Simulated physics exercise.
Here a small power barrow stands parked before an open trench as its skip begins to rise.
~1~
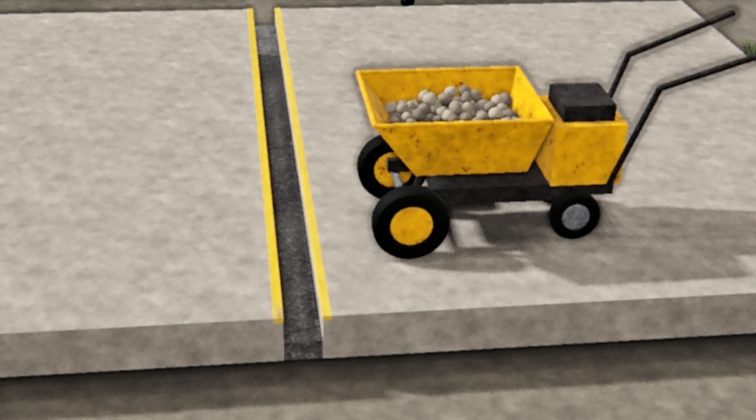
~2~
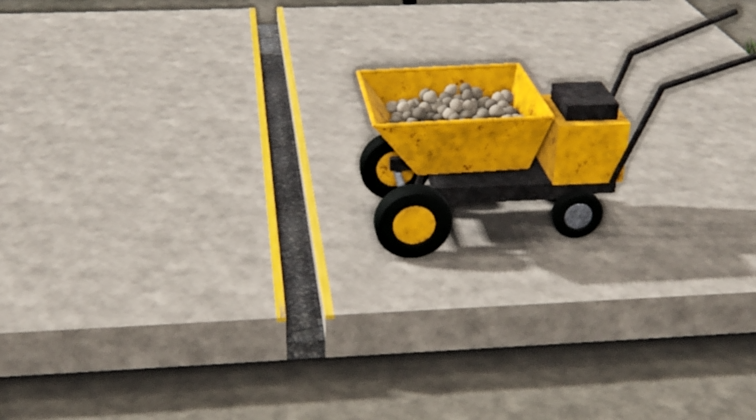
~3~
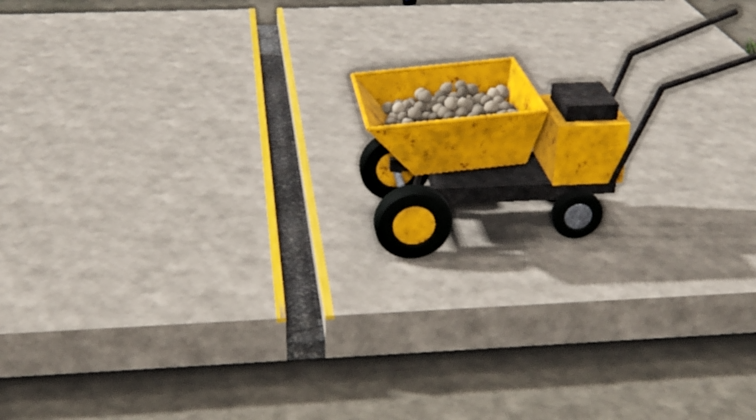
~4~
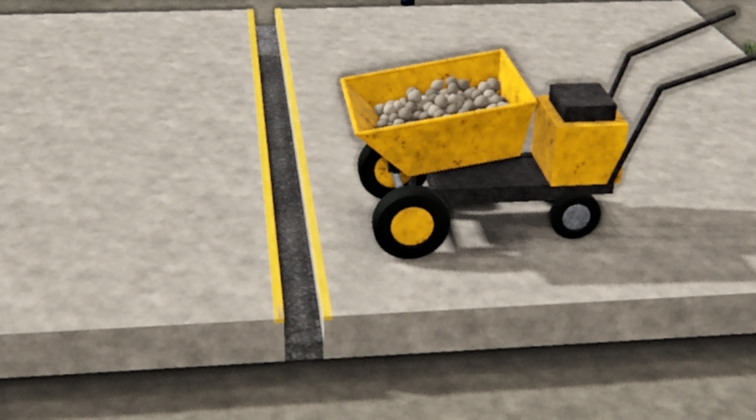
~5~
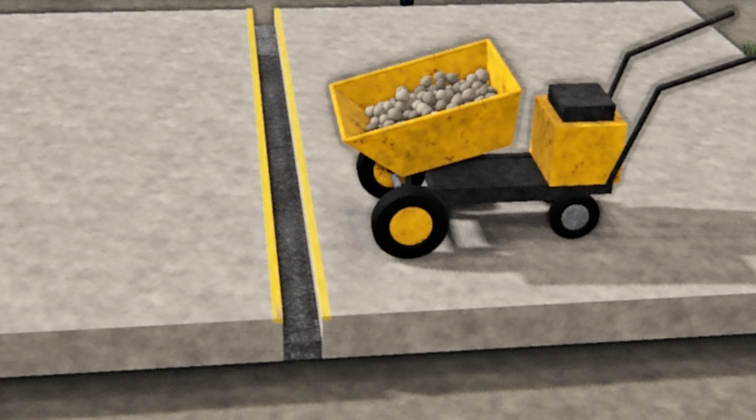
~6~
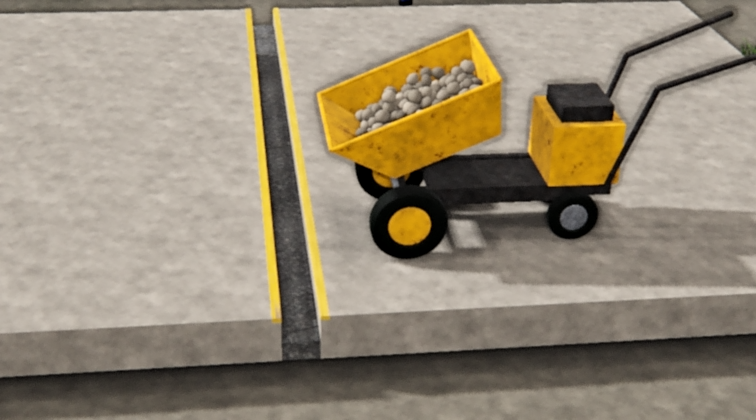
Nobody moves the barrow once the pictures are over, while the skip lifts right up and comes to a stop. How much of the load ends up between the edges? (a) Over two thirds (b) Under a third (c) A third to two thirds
Answer: B.
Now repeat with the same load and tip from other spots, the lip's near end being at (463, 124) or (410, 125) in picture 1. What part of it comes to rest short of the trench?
Roughly 40 percent first, then roughly 0 percent.
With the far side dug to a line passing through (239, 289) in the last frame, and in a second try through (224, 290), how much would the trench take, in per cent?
In order: 70 per cent, then 90 per cent.
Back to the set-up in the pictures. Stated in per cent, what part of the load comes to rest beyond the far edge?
Roughly 50 percent of the pieces, I think.
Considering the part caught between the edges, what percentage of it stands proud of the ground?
30 %.
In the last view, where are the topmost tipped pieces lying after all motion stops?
I'd mark the summit at roughly pixel (263, 211).
Soon after the last picture, skip tipped steeply; all in the skip.
A little later, skip tipped right over; most in the skip; a small part in or heaped over the trench; a small part beyond it; a stray few falling.
Later still, skip tipped right over; about a third in the skip; about a quarter in or heaped over the trench; about half beyond it.
At rest, skip tipped right over; about a quarter in the skip; about a quarter in or heaped over the trench; about half beyond it.
